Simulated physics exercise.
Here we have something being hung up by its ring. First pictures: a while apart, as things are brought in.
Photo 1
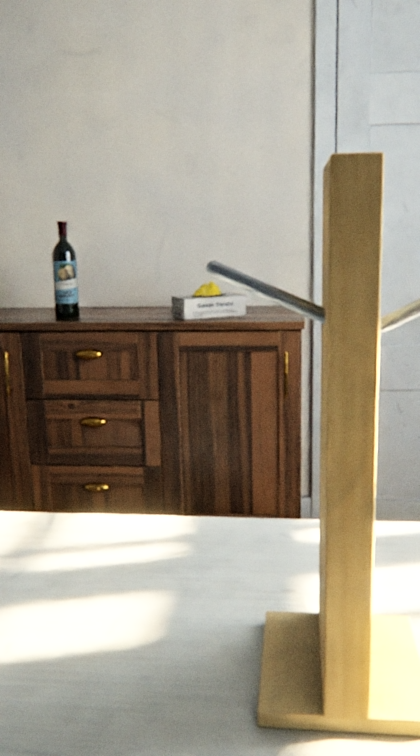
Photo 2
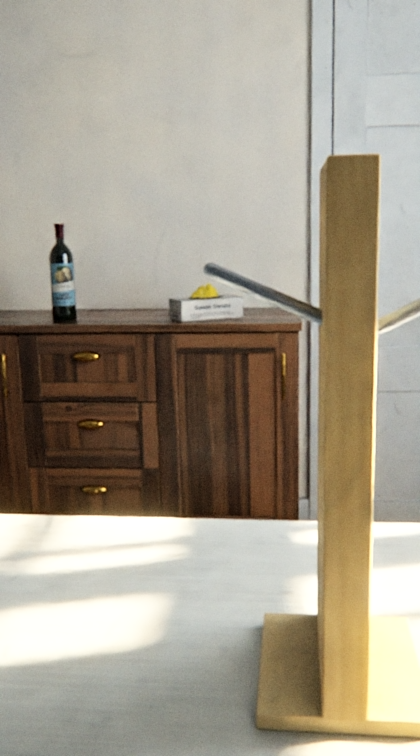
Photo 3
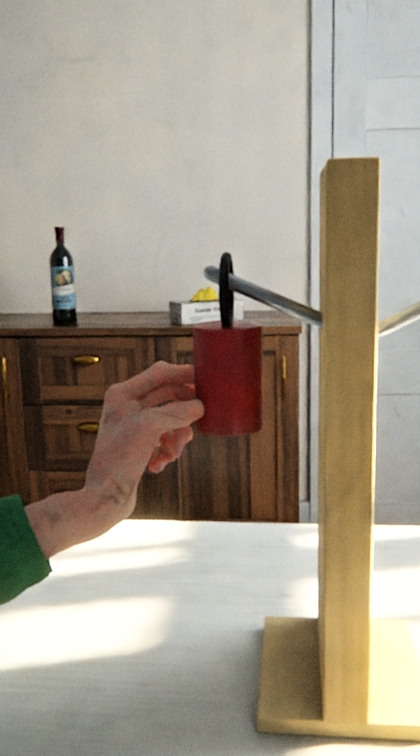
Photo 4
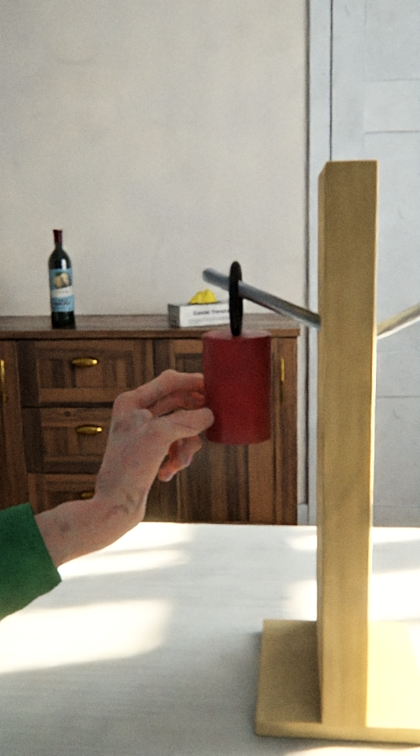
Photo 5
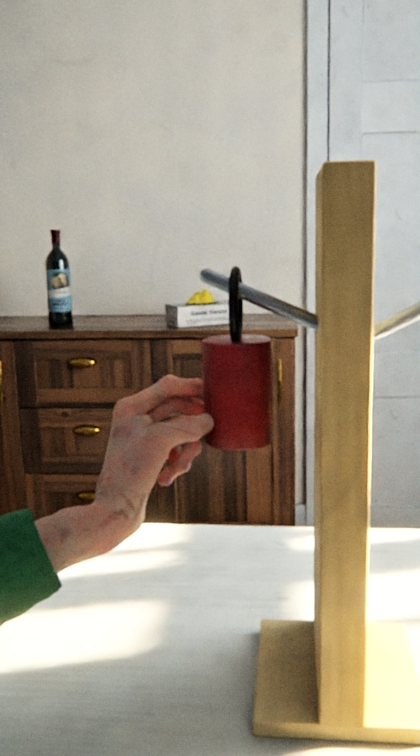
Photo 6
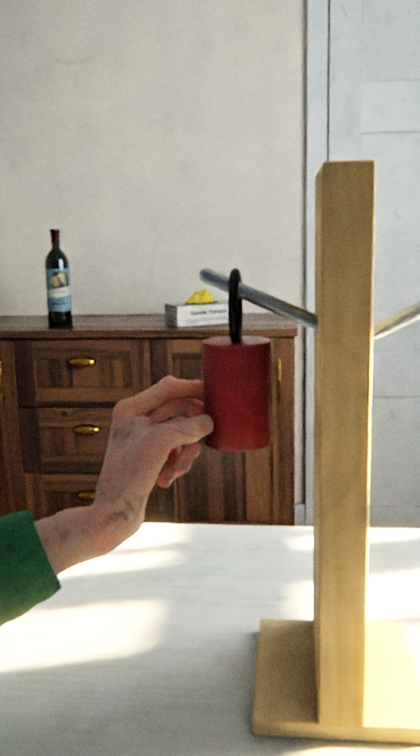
A hand in a green sleeve comes in from the left, holding a red cylindrical lantern by its side, in a sunlit room seen from the front across a pale tabletop. A light wooden stand with metal pegs rises at right, before a dark brown cabinet holding a bottle and tissue box. The hand guides the lantern's black ring over the left peg, shifting slightly right and down, while the camera drifts very slightly.
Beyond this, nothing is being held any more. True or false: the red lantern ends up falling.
False.
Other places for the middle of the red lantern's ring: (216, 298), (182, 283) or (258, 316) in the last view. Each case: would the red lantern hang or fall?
So, the first time it keeps its place, the second time it gets loose, and the third time it keeps its place.
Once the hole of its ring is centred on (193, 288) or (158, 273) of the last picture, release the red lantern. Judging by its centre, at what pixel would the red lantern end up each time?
Resting pixels, in order: About (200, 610), about (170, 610).
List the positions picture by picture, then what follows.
In the first picture, peg stand (339, 436).
In the second picture, peg stand (336, 437).
In the third picture, still on the way; red lantern (228, 341); peg stand (337, 440).
In the fourth picture, still on the way; red lantern (237, 350); peg stand (335, 442).
In the fifth picture, still on the way; red lantern (237, 355); peg stand (333, 443).
In the sixth picture, in place, still held; red lantern (236, 357); peg stand (332, 443).
Then, 0.14 s after the last picture, red lantern at rest near (236, 359).
Then, 0.62 s after the last picture, red lantern at rest near (238, 359).
At rest, the red lantern hangs there, near (238, 359).
